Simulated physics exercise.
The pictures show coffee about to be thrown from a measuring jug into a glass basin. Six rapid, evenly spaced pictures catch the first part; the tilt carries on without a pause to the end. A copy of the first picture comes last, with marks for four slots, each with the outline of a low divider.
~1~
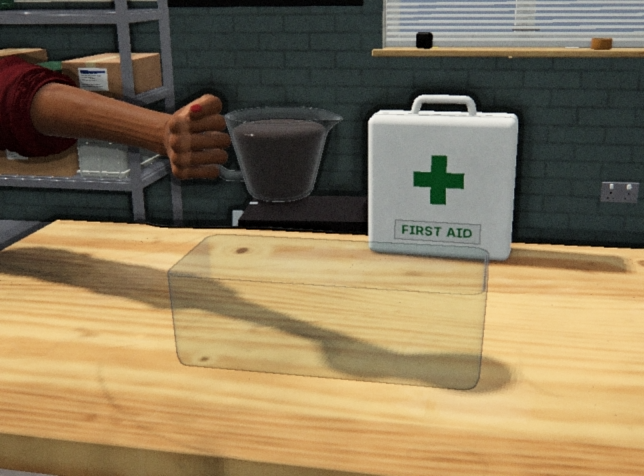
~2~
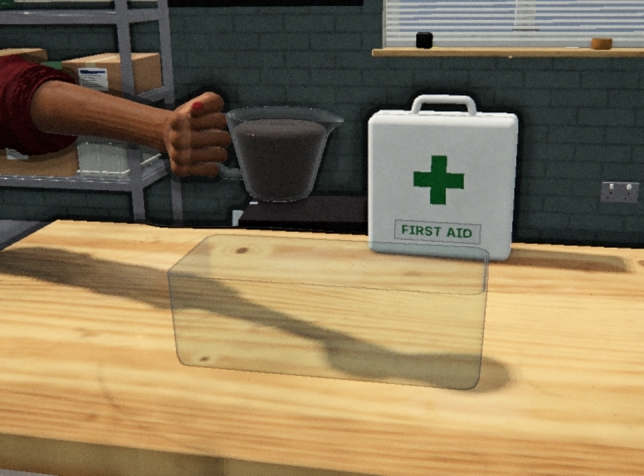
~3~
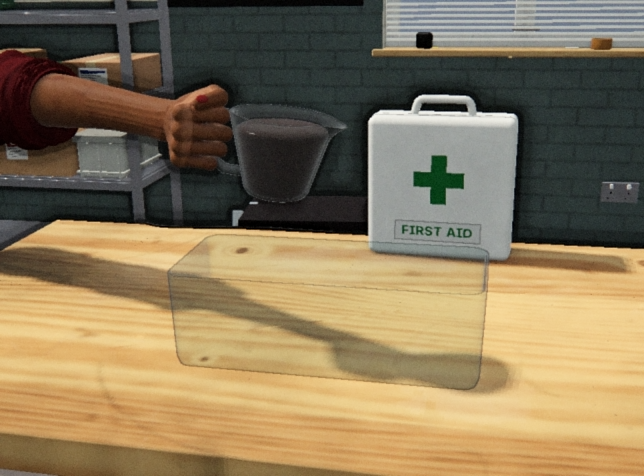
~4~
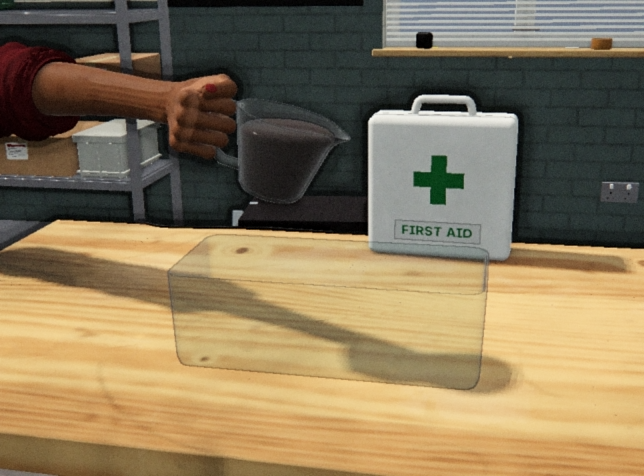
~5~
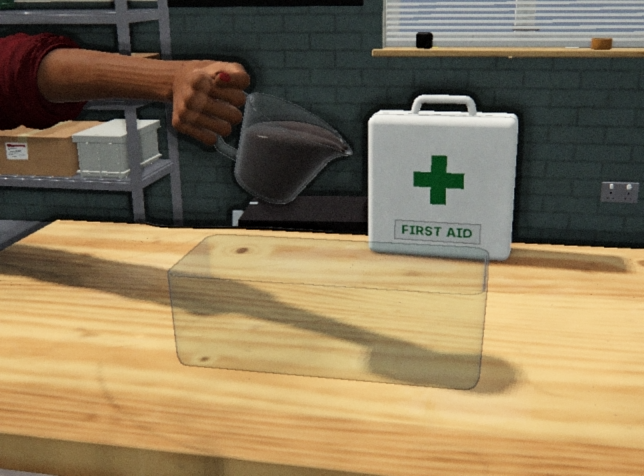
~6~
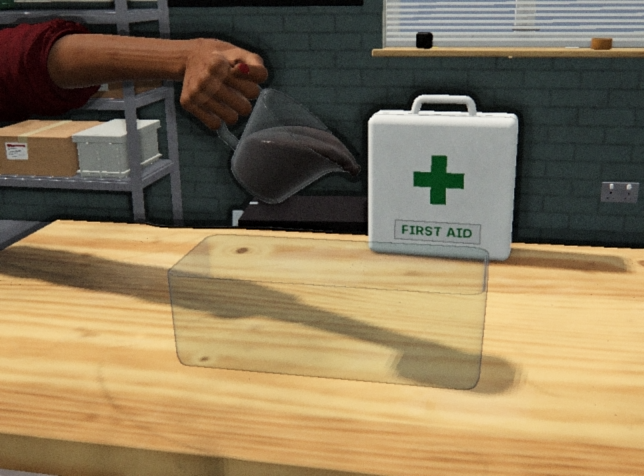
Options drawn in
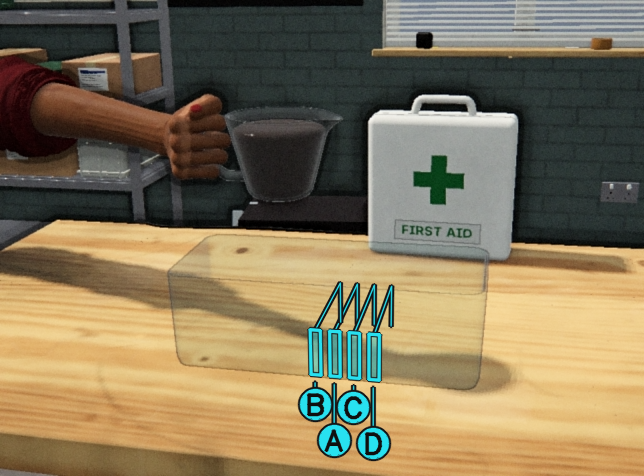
A hand tips a measuring jug to the right until coffee reaches over its lip.
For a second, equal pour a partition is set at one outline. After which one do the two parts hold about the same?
It is C.
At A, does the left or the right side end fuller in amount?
The right one.
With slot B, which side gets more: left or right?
More ends on the right.
In cyan, A at (334, 384); B at (315, 382); C at (353, 385); D at (373, 387).
If A is chosen, about 29 % ends left of the wall and 67 % right of it; 4 % is lost outside.
If B is chosen, about 11 % ends left of the wall and 85 % right of it; 4 % is lost outside.
If C is chosen, about 49 % ends left of the wall and 46 % right of it; 5 % is lost outside.
If D is chosen, about 71 % ends left of the wall and 27 % right of it.
